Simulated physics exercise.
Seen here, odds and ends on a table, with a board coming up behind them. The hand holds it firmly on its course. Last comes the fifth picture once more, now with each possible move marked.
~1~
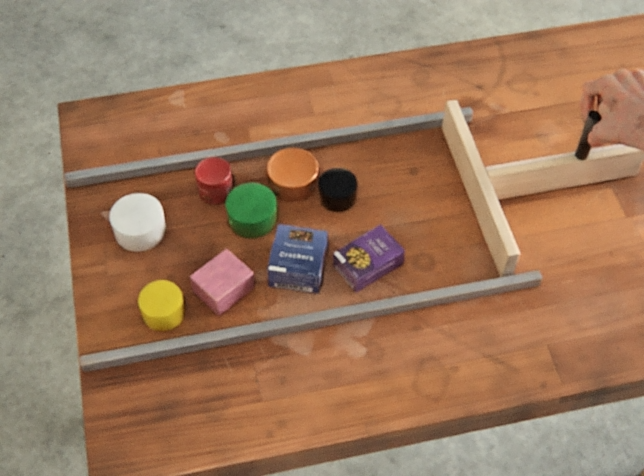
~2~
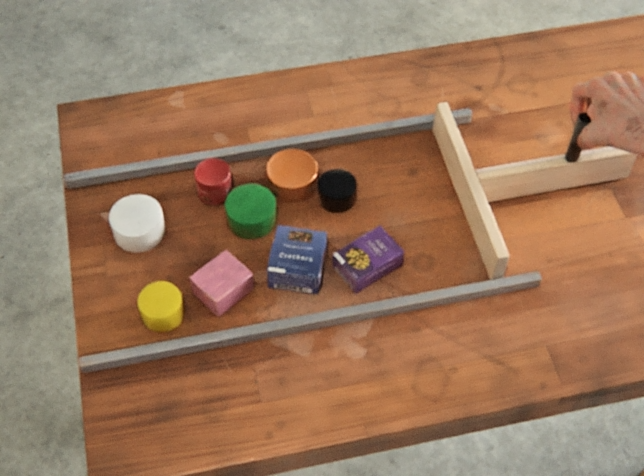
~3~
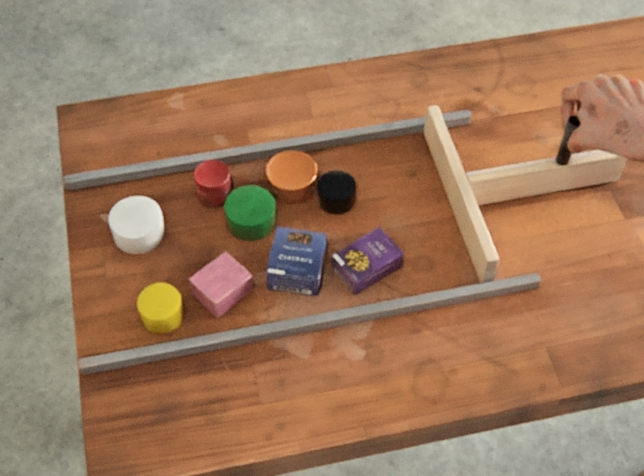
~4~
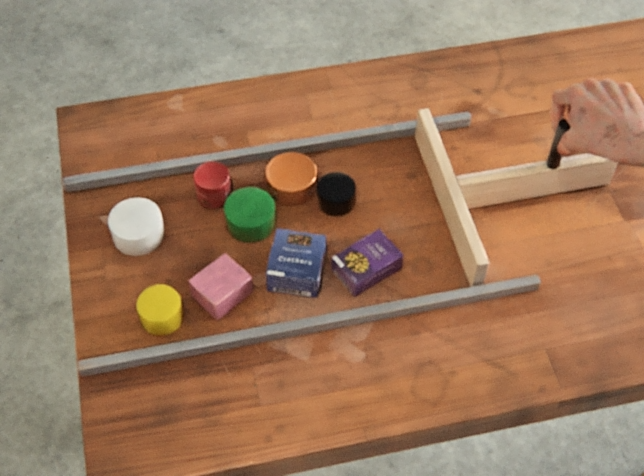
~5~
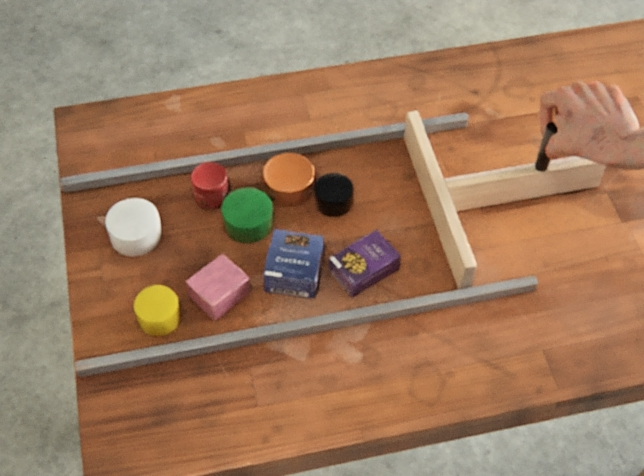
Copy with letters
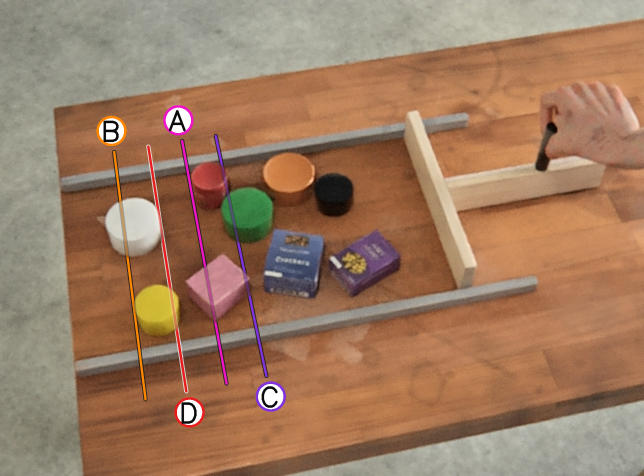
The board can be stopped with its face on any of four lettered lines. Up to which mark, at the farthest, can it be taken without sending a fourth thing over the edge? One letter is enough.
It should halt at D.
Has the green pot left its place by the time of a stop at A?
Yes.
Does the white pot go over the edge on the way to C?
By then, no.
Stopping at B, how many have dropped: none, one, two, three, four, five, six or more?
Five.
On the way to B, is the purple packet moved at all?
By then, yes.
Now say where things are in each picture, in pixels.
In the first frame, pink block (223, 282); green pot (251, 211); board (481, 173).
In the second frame, board (471, 175); purple packet (368, 260).
In the third frame, board (462, 178); red tub (213, 183).
In the fourth frame, board (451, 182); yellow pot (160, 310).
In the fifth frame, board (440, 184); pink block (219, 287); green pot (247, 216); black pot (334, 195).
On the marked copy, A at (202, 252); B at (128, 264); C at (239, 245); D at (166, 258).
With D. Early on, board (344, 201); pink block (205, 289); orange jar (276, 178).
Further on, board (243, 218); yellow pot (102, 334); pink block (106, 293).
At the end, board (166, 231); pink block over the edge; white pot over the edge; two fallen.
As for the rest, A is within the limit but short; B drops five; C is within the limit but short.
